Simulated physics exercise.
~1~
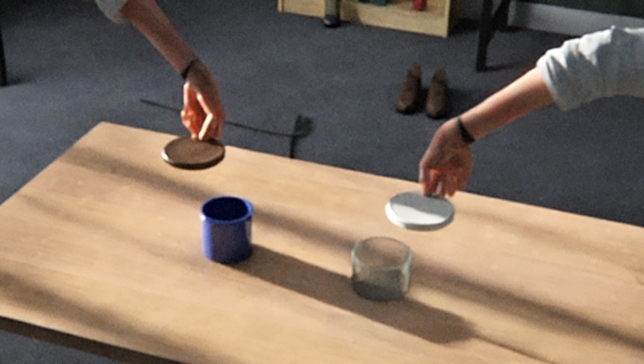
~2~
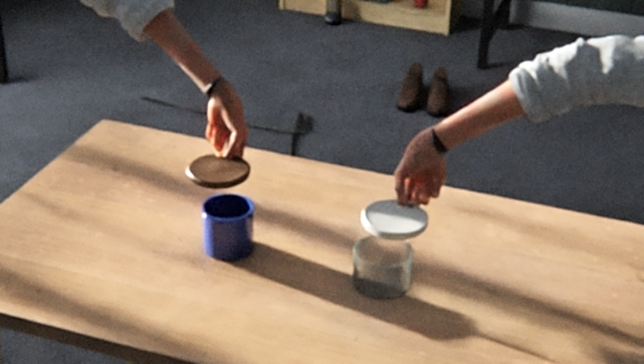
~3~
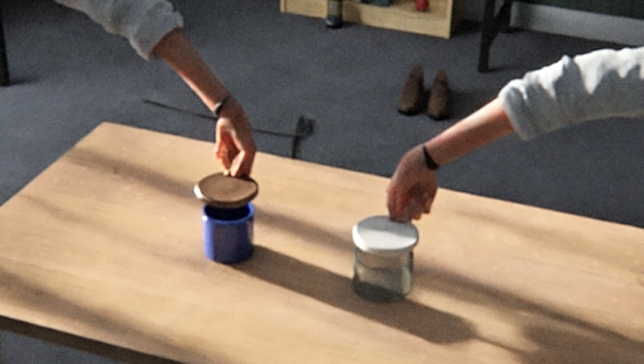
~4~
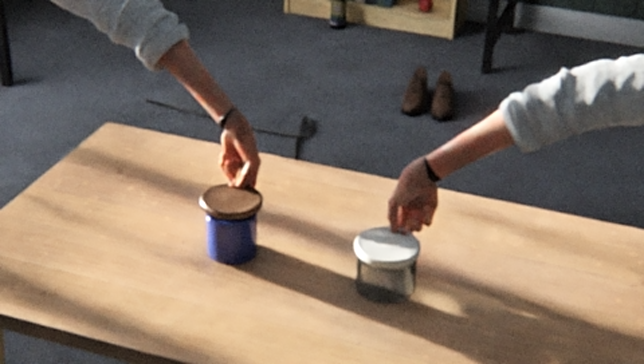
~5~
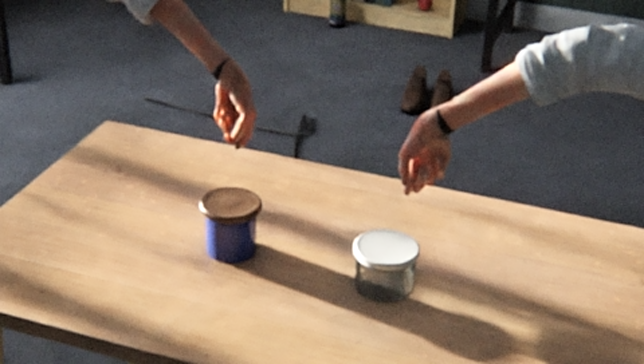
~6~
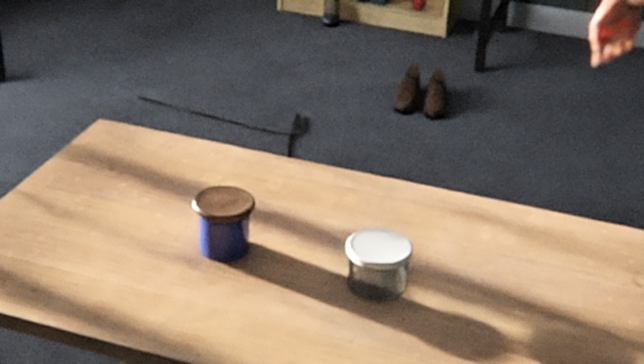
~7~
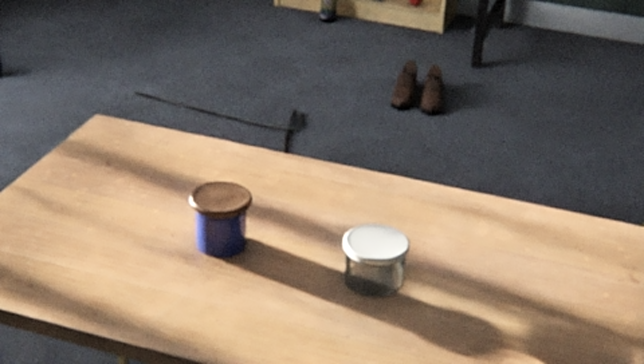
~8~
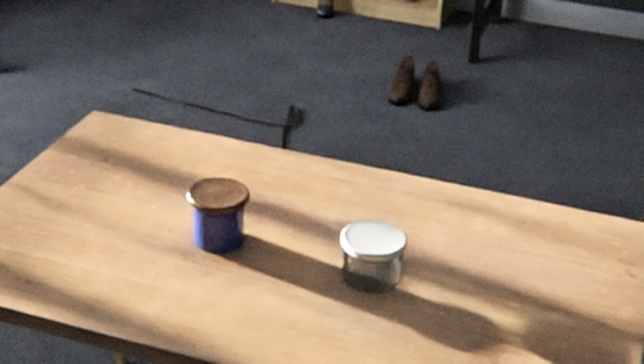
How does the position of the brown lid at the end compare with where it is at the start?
At the start the brown lid is held in the air above and slightly left of the blue jar. By the end it is lower and a little further right, resting on the jar's rim.
